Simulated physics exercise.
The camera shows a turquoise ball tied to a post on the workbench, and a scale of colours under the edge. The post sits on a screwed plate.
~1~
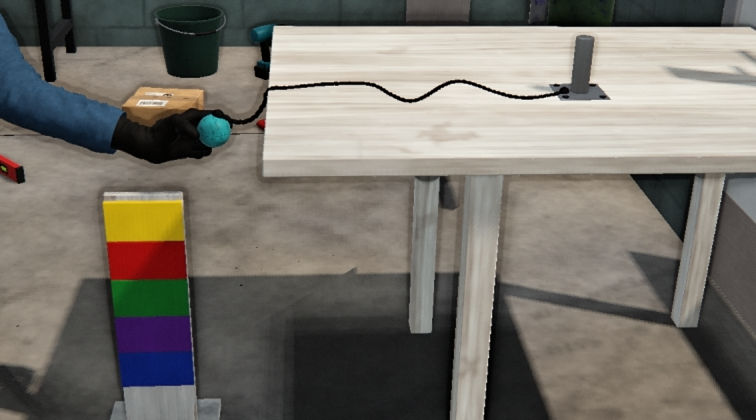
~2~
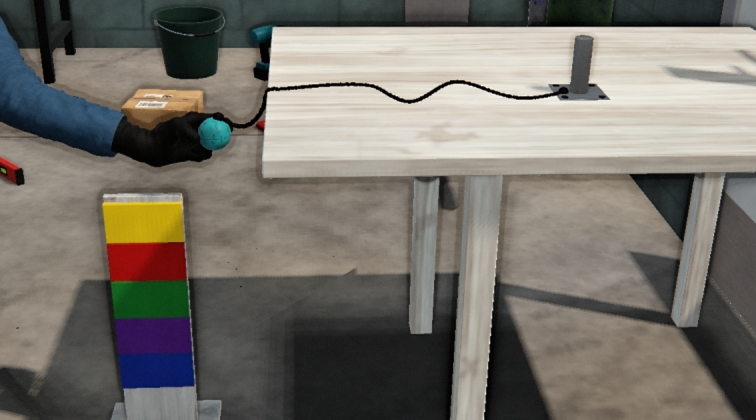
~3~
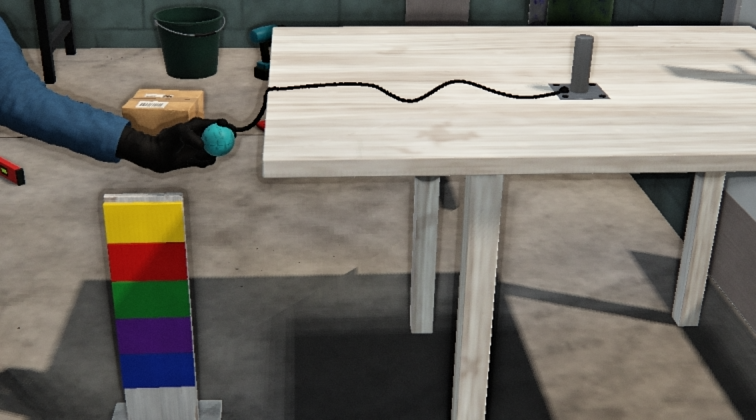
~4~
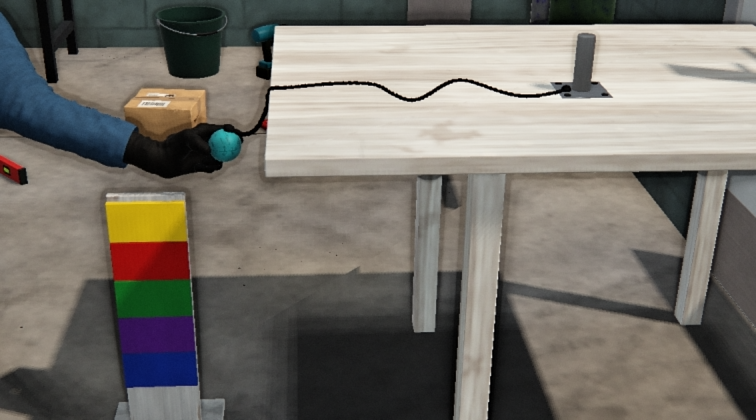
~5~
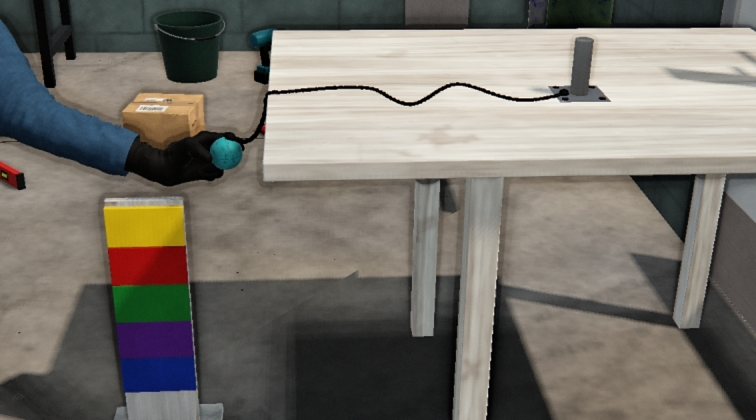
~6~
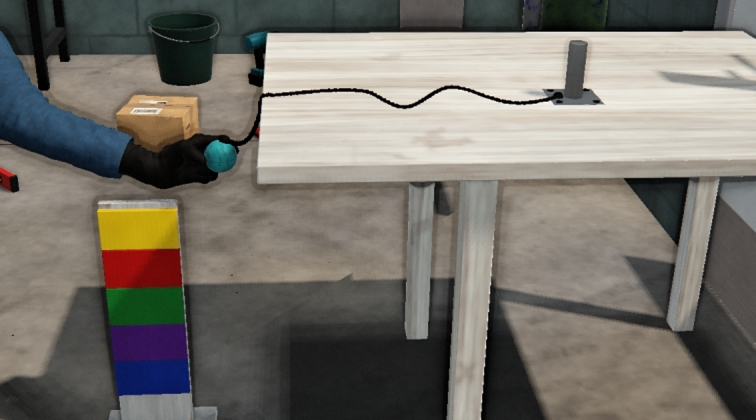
In this clip, a gloved hand holds a turquoise ball, tied by a slack dark cord to a post on a pale workbench, beside the table's left edge above a colour-striped board, and lowers it slightly as the view shifts a little.
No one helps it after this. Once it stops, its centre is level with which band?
The red band.
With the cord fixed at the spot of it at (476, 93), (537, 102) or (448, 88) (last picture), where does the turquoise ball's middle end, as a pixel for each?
First near (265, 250), then near (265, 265), then near (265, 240).
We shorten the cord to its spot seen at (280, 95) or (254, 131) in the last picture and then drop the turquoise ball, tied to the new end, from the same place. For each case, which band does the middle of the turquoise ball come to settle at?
In order, the results are none, it hangs higher and yellow.
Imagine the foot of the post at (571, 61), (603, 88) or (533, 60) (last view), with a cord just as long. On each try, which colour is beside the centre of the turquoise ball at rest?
First try: Yellow; second try: Yellow; third try: Red.
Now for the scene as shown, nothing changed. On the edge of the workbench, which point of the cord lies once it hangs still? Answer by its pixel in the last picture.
About (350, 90).
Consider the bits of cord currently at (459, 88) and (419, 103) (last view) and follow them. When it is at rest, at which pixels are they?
You'll find the first mark at (435, 97) and the second mark at (363, 98).
Soon after, ball near (237, 262); level with red.
Then, ball near (290, 258); level with red.
Further on, ball near (264, 266); level with red.
At rest, ball near (263, 267); level with red. At red.
